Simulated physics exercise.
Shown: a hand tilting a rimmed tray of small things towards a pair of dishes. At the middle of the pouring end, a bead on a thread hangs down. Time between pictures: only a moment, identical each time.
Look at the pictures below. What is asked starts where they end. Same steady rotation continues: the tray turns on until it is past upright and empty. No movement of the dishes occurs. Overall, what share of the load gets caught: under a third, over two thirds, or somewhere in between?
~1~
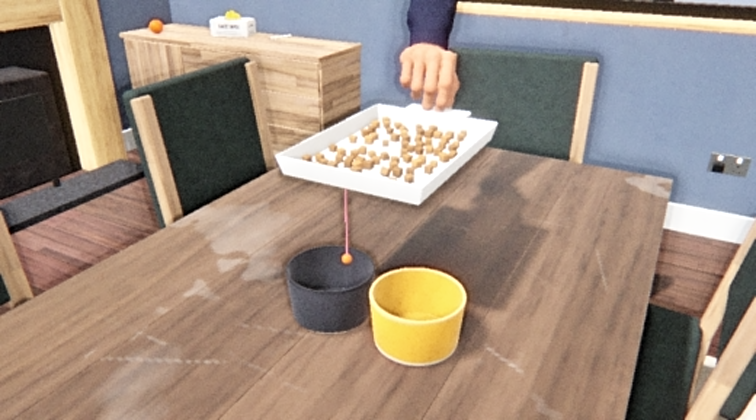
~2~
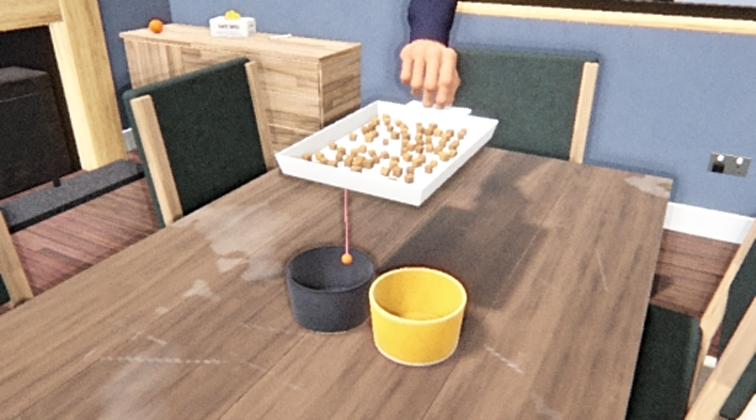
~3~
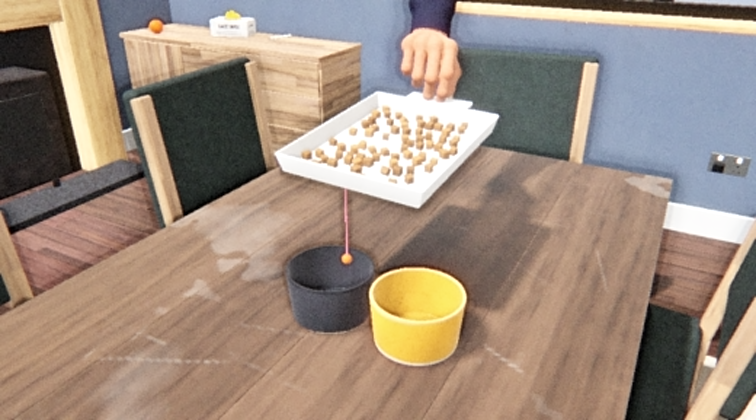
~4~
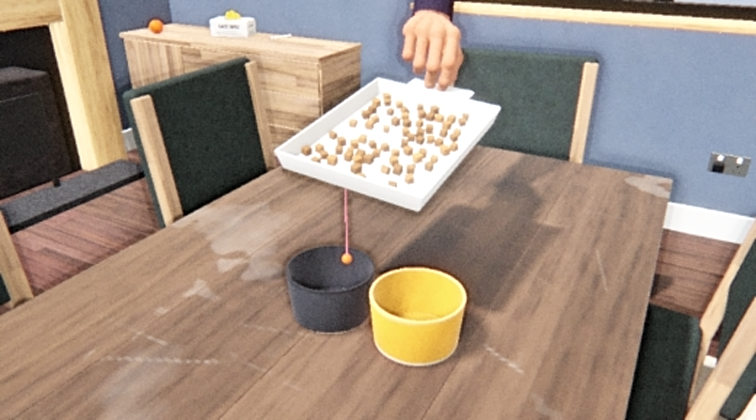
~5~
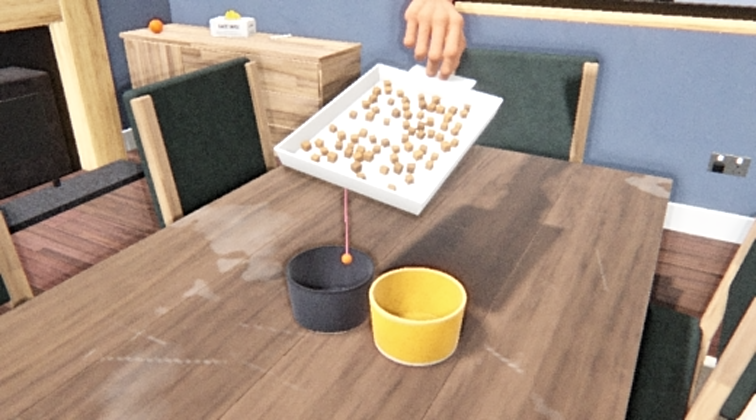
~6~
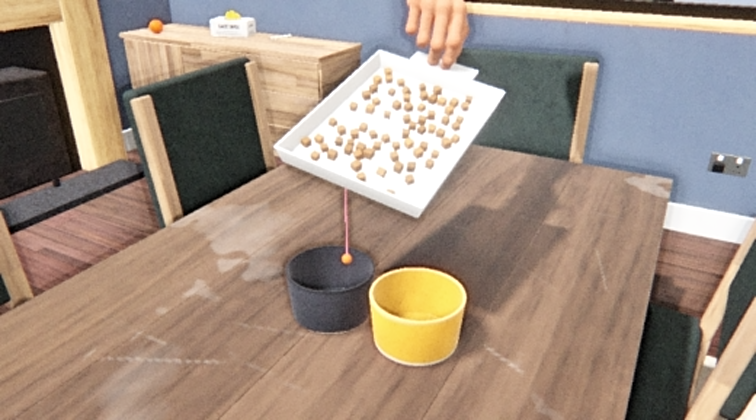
The catch tops two thirds.
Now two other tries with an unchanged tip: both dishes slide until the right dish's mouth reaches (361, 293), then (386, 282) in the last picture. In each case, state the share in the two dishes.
In order: 40 percent and 60 percent.
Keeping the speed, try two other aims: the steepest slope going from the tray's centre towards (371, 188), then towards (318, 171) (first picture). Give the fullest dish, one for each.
The first tilt favours the right-side dish and the second favours the left-side dish.
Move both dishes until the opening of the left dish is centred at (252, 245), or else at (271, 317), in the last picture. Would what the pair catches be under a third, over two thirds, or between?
Below one third, then under a third.
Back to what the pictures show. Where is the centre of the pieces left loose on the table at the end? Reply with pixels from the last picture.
Look around (349, 398) in the last picture.
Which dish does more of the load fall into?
I'd say the right-side one takes it.
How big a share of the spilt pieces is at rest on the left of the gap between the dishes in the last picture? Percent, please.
I'd guess close to 60 %.
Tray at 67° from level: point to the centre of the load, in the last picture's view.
Roughly at (409, 171).
Soon after the last picture, tray tipped steeply; all on the tray.
A little later, tray tipped past a quarter turn; most on the tray; a small part in the right dish; a stray few in the air.
Later still, tray tipped past a quarter turn; most in the right dish; a stray few in the left dish; about a quarter outside both.
At rest, tray tipped past a quarter turn; most in the right dish; a stray few in the left dish; about a quarter outside both.
